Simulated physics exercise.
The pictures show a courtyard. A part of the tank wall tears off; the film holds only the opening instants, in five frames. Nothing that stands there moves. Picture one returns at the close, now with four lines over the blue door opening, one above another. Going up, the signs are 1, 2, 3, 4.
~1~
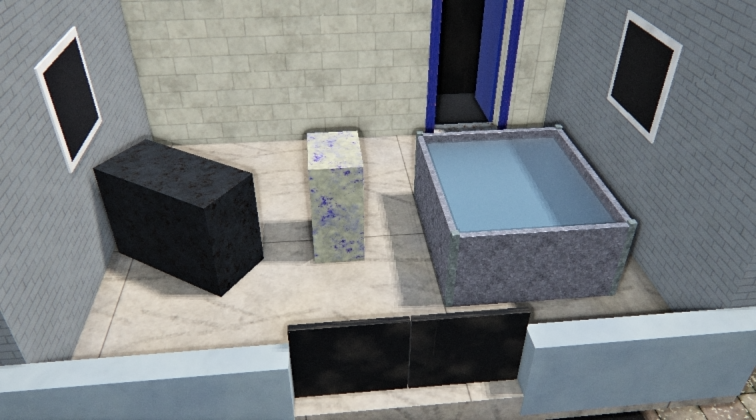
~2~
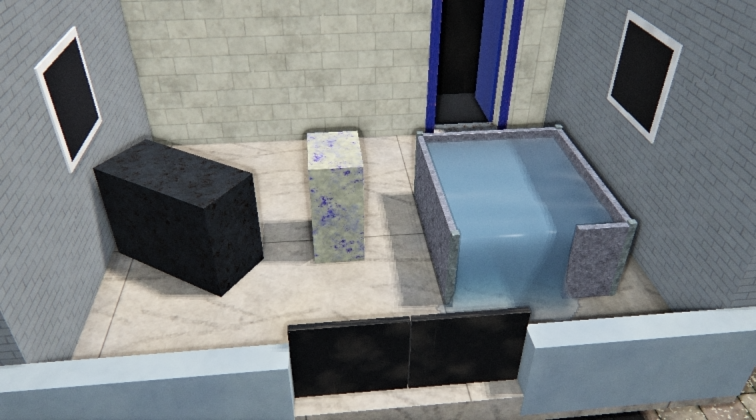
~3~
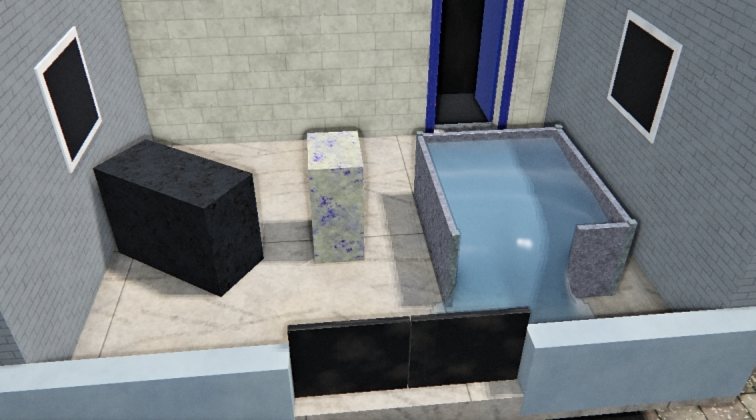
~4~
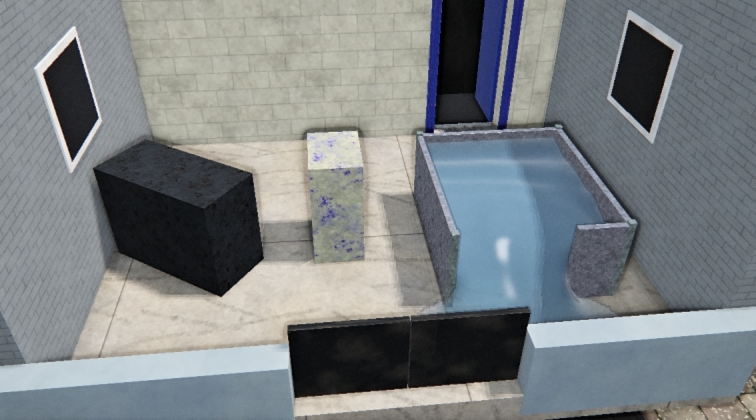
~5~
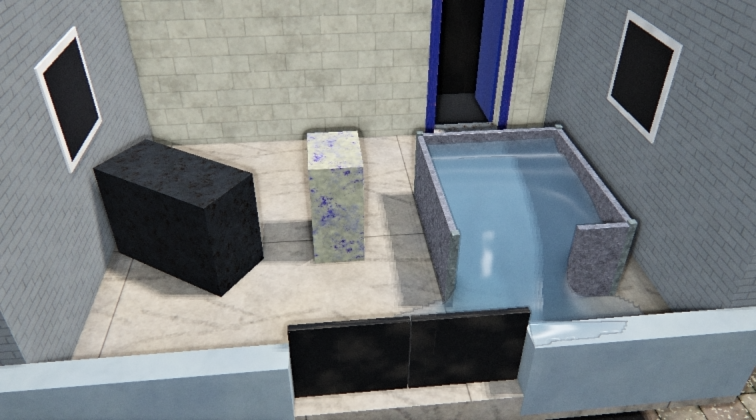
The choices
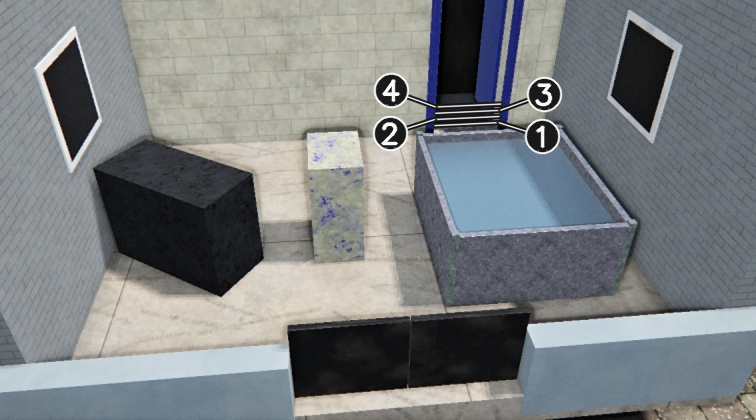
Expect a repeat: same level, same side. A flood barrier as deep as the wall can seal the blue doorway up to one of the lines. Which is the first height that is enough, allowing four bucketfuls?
The answer is mark 1.
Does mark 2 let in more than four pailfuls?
No, that is safe.
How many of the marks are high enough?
All of them.
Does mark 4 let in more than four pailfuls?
No.
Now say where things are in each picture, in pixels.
In the first picture, water in the tank at rest, its middle at (513, 181); foot of the blue doorway at (465, 133); shut gate at (409, 329).
In the second picture, front seen at (457, 267), 2 % of the ground wet.
In the third picture, front seen at (556, 255), 4 % of the ground wet.
In the fourth picture, water covers 8 % of the ground, its front hidden from here.
In the fifth picture, water covers 11 % of the ground, its front hidden from here.
On the marked copy, 1 at (466, 124); 2 at (467, 117); 3 at (467, 111); 4 at (468, 105); from the bottom up 1, 2, 3, 4.
For mark 1, a splash gets over, under a bucket.
For mark 2, nothing gets over.
For mark 3, nothing gets over.
For mark 4, nothing gets over.
